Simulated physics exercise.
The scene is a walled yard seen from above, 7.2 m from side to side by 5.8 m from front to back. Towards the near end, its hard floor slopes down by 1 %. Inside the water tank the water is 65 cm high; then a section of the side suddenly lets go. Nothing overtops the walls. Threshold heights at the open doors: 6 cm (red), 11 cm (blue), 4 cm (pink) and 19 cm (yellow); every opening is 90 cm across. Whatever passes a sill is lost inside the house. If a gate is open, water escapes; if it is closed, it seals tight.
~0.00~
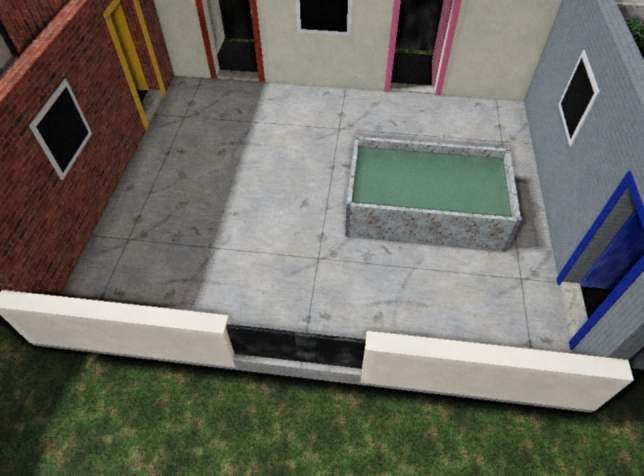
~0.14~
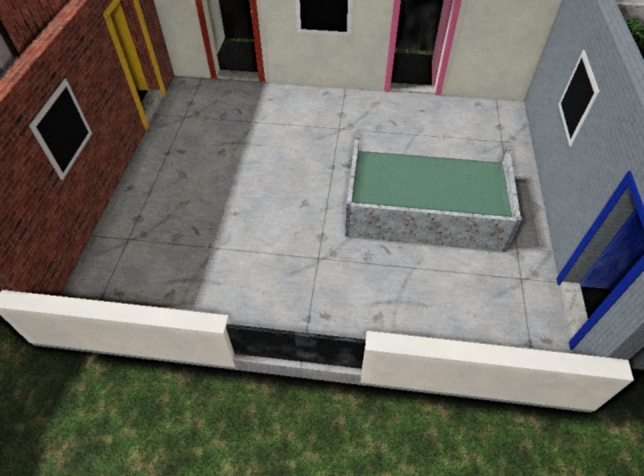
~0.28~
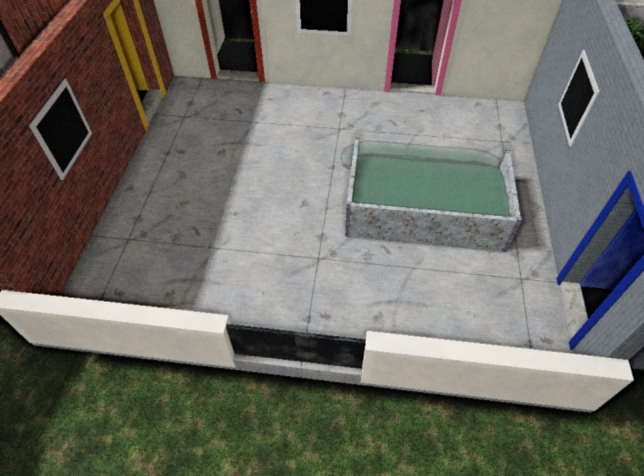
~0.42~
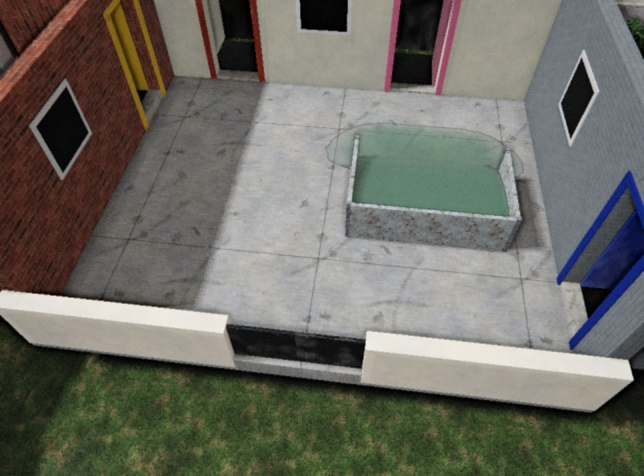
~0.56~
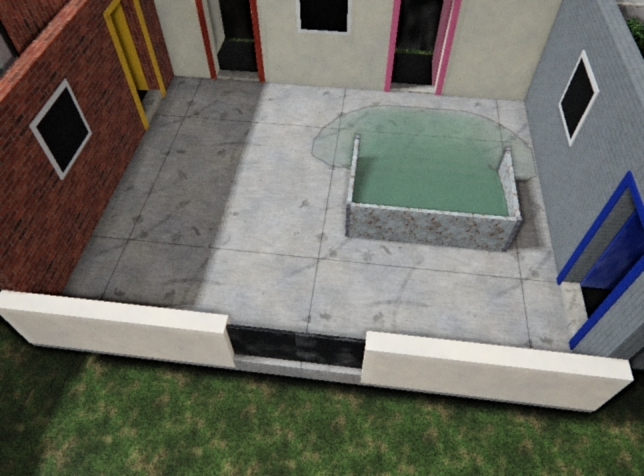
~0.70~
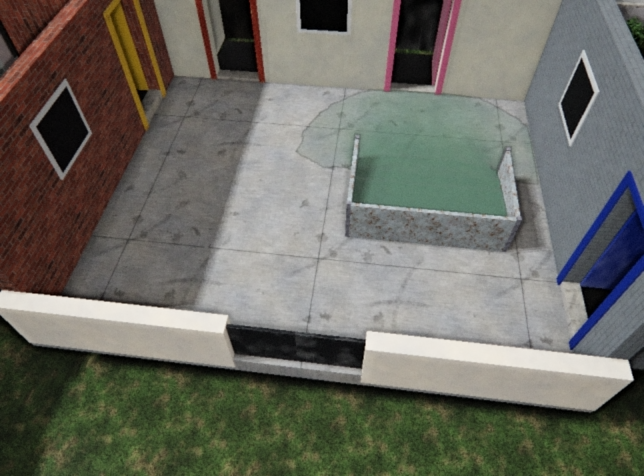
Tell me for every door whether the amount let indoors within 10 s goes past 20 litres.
Here it is: The red door stays short of it; the blue door stays short of it; the pink door goes past it; the yellow door stays short of it.
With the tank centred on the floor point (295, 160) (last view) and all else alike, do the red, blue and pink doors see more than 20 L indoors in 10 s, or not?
Against the limit, the red door exceeds it, the blue door stays within it and the pink door exceeds it.
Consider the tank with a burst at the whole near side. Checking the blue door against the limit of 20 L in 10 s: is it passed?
Then: Blue beyond it.
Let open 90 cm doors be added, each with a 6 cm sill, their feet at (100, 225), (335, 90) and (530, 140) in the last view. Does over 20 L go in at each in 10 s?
Door 1: Lower; door 2: Higher; door 3: Higher.
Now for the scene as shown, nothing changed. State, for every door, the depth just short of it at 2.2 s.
Red 6 cm, blue 0 cm, pink 26 cm, yellow 0 cm.
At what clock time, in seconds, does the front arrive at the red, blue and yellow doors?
So red at 1.8 s, blue at 3.6 s, and yellow at 2.8 s.
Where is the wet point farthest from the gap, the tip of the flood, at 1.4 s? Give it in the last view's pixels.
At about (294, 85).
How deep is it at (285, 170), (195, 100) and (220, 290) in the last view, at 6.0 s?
Depths: About 2, 8 and 0 centimetres.
After 1.4 s water covers 25 % of the floor and is deepest (41 cm) near (518, 101); red door not reached, blue door not reached, pink door 24 cm at the sill, 124 L in, yellow door not reached.
After 2.2 s water covers 30 % of the floor and is deepest (33 cm) near (518, 101); red door 6 cm at the sill, 0 L in, blue door not reached, pink door 26 cm at the sill, 300 L in, yellow door not reached.
After 3.5 s water covers 45 % of the floor and is deepest (16 cm) near (397, 134); red door 5 cm at the sill, 0 L in, blue door not reached, pink door 15 cm at the sill, 437 L in, yellow door 13 cm at the sill, 0 L in.
After 6.0 s water covers 75 % of the floor and is deepest (14 cm) near (569, 381); red door 3 cm at the sill, 0 L in, blue door 5 cm at the sill, 0 L in, pink door 5 cm at the sill, 488 L in, yellow door 10 cm at the sill, 0 L in.
After 10.0 s water covers 90 % of the floor and is deepest (10 cm) near (49, 321); red door 3 cm at the sill, 0 L in, blue door 4 cm at the sill, 0 L in, pink door 5 cm at the sill, 490 L in, yellow door 4 cm at the sill, 0 L in.
